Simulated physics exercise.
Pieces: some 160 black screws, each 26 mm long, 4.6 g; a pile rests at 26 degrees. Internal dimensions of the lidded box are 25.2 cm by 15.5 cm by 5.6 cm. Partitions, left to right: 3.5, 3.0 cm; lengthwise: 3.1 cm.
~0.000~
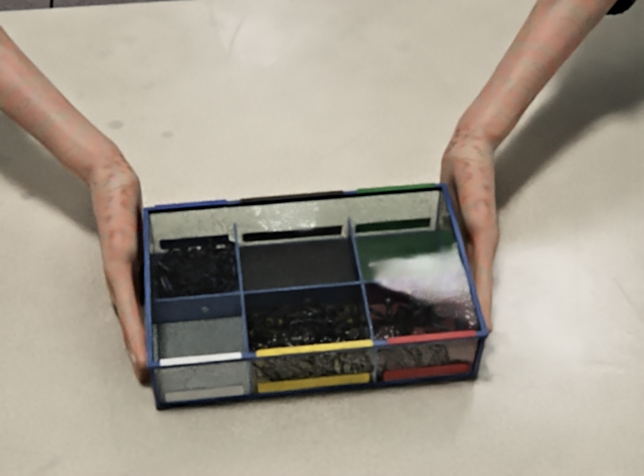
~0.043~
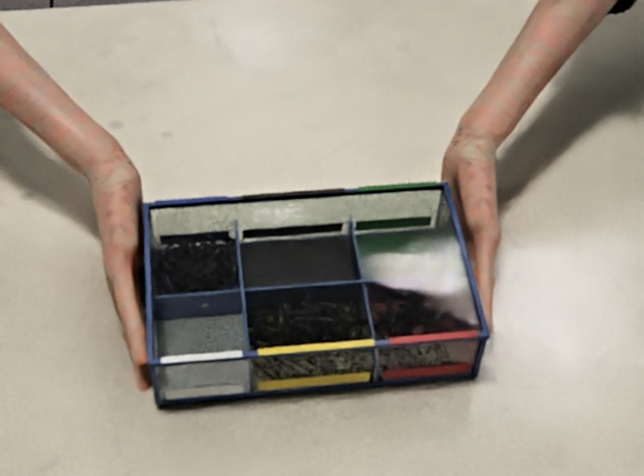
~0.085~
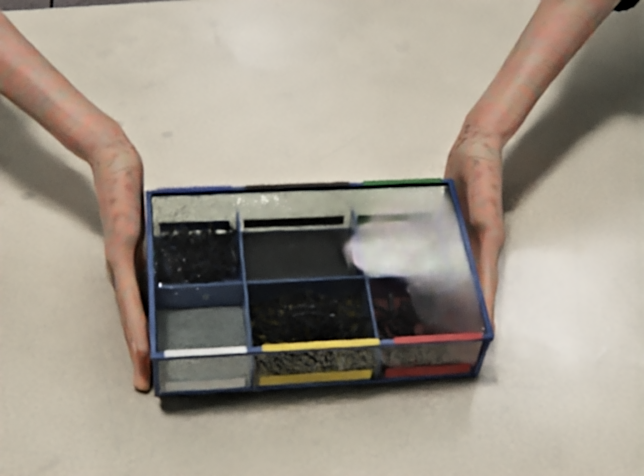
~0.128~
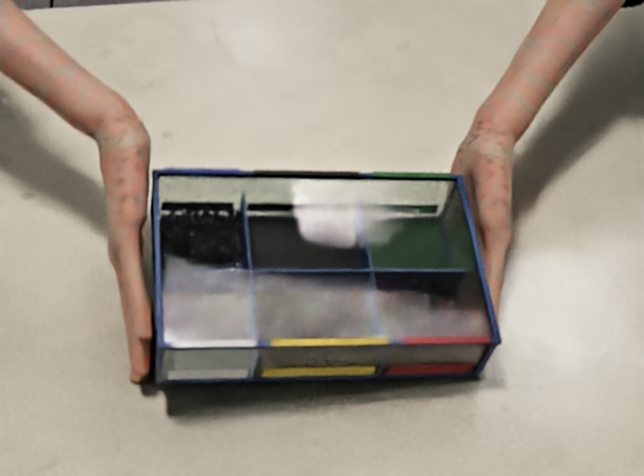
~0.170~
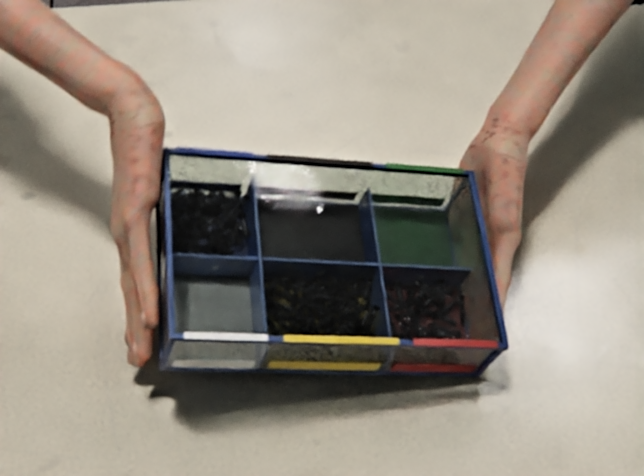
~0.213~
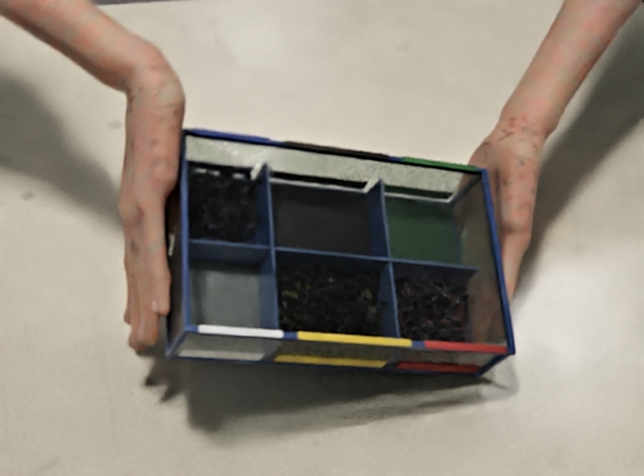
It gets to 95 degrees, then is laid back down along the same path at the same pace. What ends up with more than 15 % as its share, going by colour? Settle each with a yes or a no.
For red, yes; for blue, no; for green, no; for yellow, yes; for white, no; for black, no.
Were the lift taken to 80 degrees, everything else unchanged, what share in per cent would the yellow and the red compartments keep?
Then yellow would get 35 per cent and red 50 per cent.
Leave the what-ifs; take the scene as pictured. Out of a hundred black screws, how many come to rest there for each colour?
Final shares: Red 35 %; blue 5 %; green 0 %; yellow 60 %; white 0 %; black 0 %.
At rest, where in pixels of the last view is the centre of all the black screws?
Centre at rest: Approx. (353, 350) px.
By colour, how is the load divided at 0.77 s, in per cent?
Red = 30, blue = 20, green = 0, yellow = 45, white = 5, black = 5 (per cent).
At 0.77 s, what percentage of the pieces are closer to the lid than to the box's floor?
60 per cent, give or take.
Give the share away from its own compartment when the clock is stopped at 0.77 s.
About 15 %.
Then, at 0.77 s, tilt 94 degrees; red 30 %, blue 20 %, yellow 45 %, white 5 %, black 5 %.
After 1.14 s, tilt 40 degrees; red 35 %, blue 5 %, yellow 60 %.
After 1.60 s, tilt 0 degrees; red 35 %, blue 5 %, yellow 60 %.
At rest (2.2 s), red 35 %, blue 5 %, green 0 %, yellow 60 %, white 0 %, black 0 %.
